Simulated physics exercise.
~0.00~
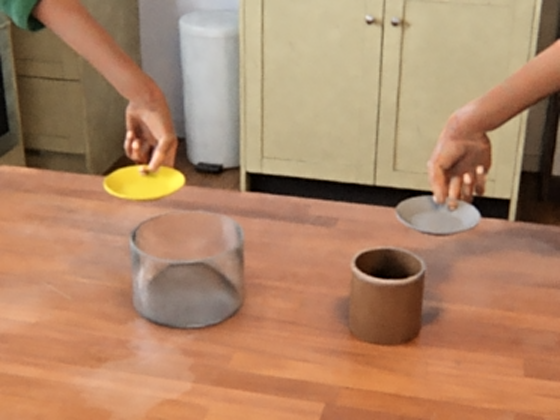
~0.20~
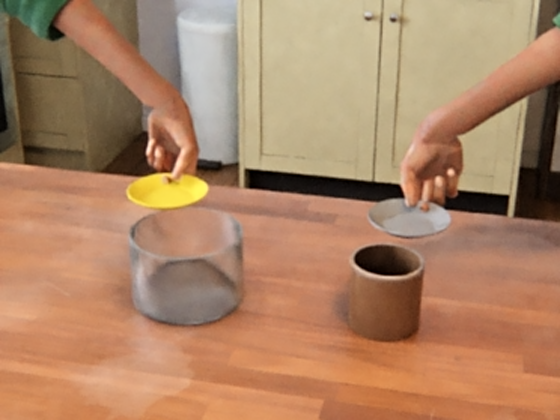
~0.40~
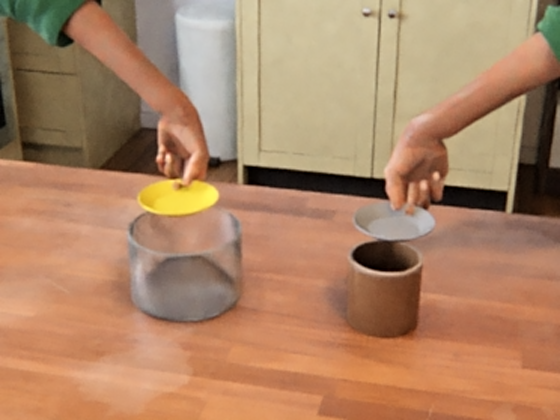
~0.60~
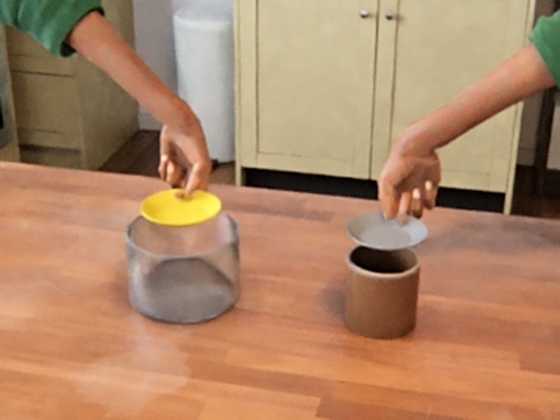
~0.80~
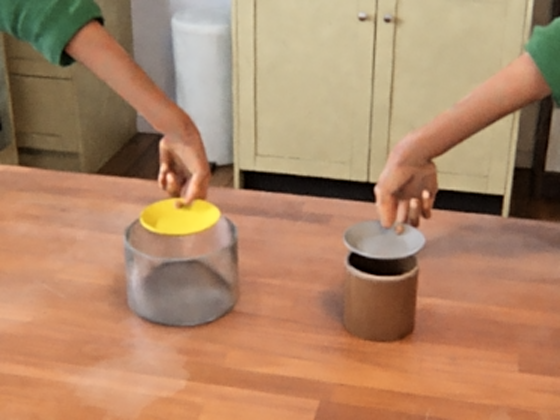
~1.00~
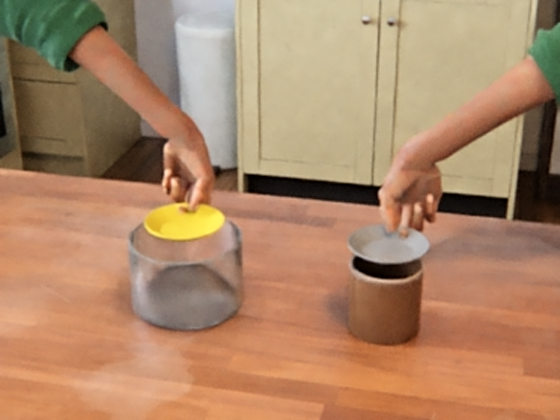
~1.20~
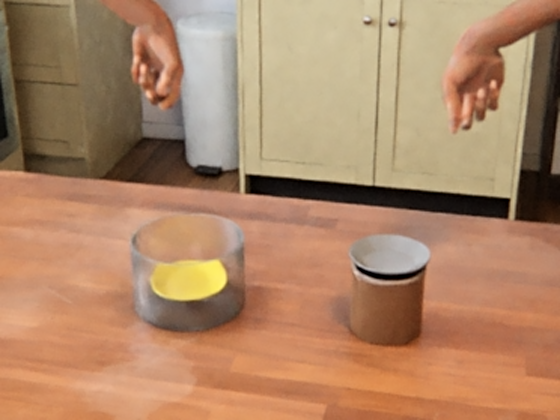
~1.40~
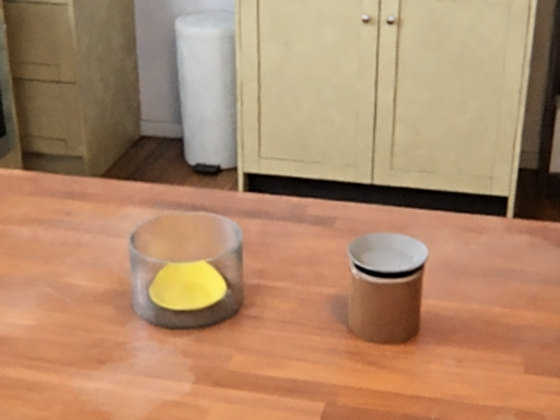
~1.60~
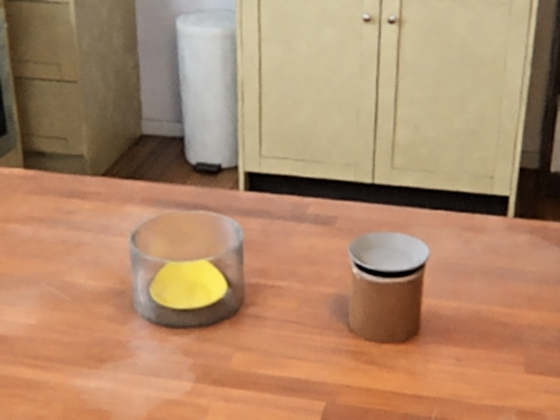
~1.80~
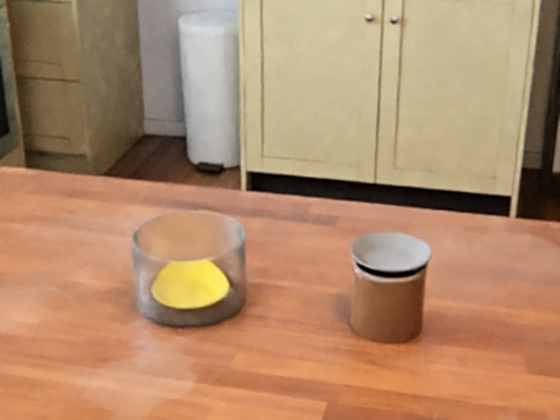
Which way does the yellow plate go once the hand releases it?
The yellow plate moves down, dropping inside the clear glass container.
On a wooden tabletop in front of pale cupboards and a white bin, a clear glass container stands at left and a brown jar at right. Two hands reach in from either side, one holding a yellow plate and the other a grey saucer. They bring the dishes inward and lower them over the openings, pausing there briefly. Then both hands let go and draw back out of view. The yellow plate drops inside the glass and comes to rest tilted near the bottom, while the grey saucer stays on the jar's rim like a lid.
